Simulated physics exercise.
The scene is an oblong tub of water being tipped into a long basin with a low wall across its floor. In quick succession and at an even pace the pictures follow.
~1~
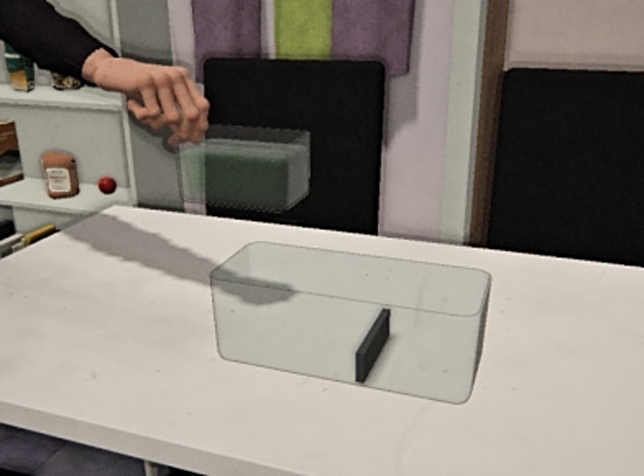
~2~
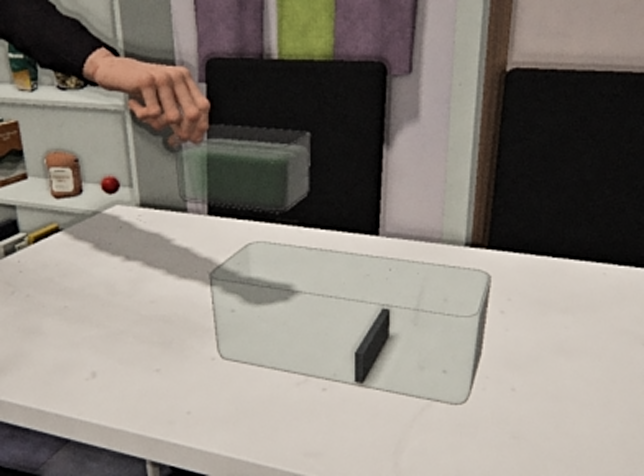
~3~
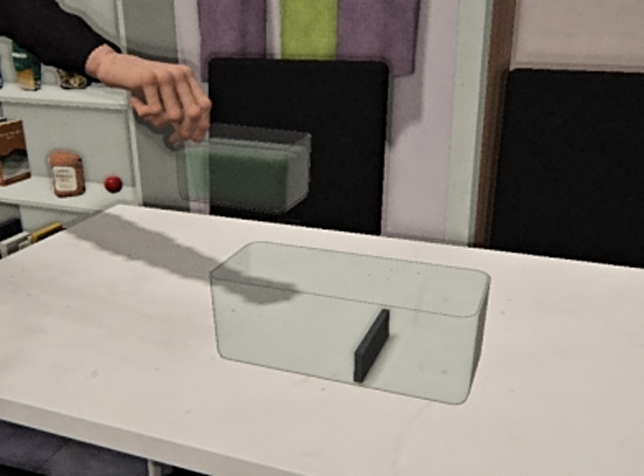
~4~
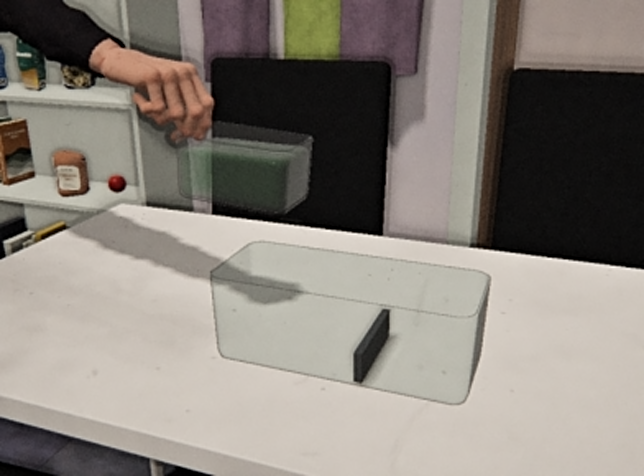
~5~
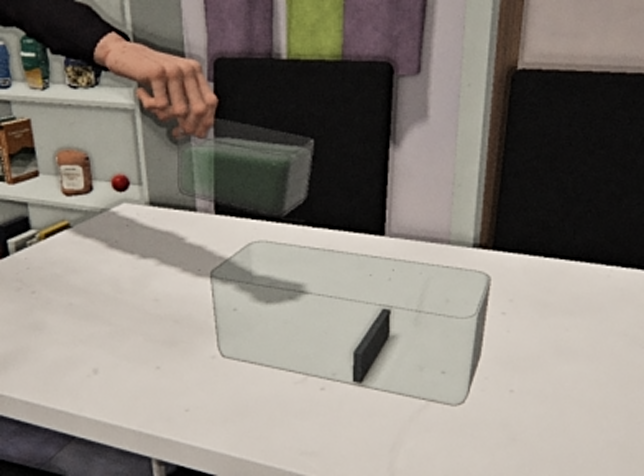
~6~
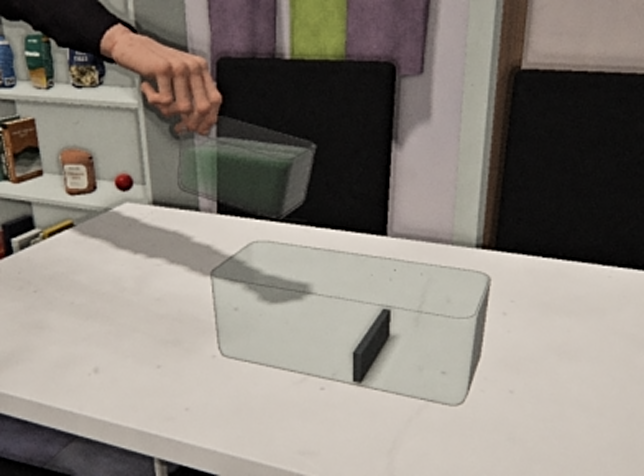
A hand reaching in from the left, in a dark sleeve, slowly tilts a clear oblong tub of greenish water so its right side dips, the water staying level. Below it, on a white table seen from slightly above, sits a long clear basin with a low black wall across its floor. Behind are black panels, purple and green cloths and shelves of jars, which shift slightly rightward as the camera drifts.
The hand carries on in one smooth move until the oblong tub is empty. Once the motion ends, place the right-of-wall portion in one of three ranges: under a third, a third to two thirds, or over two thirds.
Below a third.
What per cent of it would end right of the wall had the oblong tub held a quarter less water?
Close to 5 per cent.
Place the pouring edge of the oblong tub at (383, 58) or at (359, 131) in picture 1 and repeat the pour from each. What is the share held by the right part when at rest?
The first start yields 70 per cent, the second 75 per cent.
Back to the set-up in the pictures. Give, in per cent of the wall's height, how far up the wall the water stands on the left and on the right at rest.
Left 60 per cent, right 20.
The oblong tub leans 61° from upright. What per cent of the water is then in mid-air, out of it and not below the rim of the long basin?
Close to 30 in a hundred.
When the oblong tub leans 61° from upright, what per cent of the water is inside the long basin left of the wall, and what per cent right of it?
Split is about 15 % to the left and 0 % to the right.
A moment on, the tilt is 61° and 58 per cent is still to pour, 13 is left of the wall and 0 right of it.
Next, the tilt is 93° and 14 per cent is still to pour, 61 is left of the wall and 17 right of it.
Then the tilt is 99° and 2 per cent is still to pour, 75 is left of the wall and 18 right of it.
Later the tilt is 99° and 0 per cent is still to pour, 79 is left of the wall and 18 right of it.
Finally, 79 per cent lies left of the wall, 18 right of it and 3 outside.
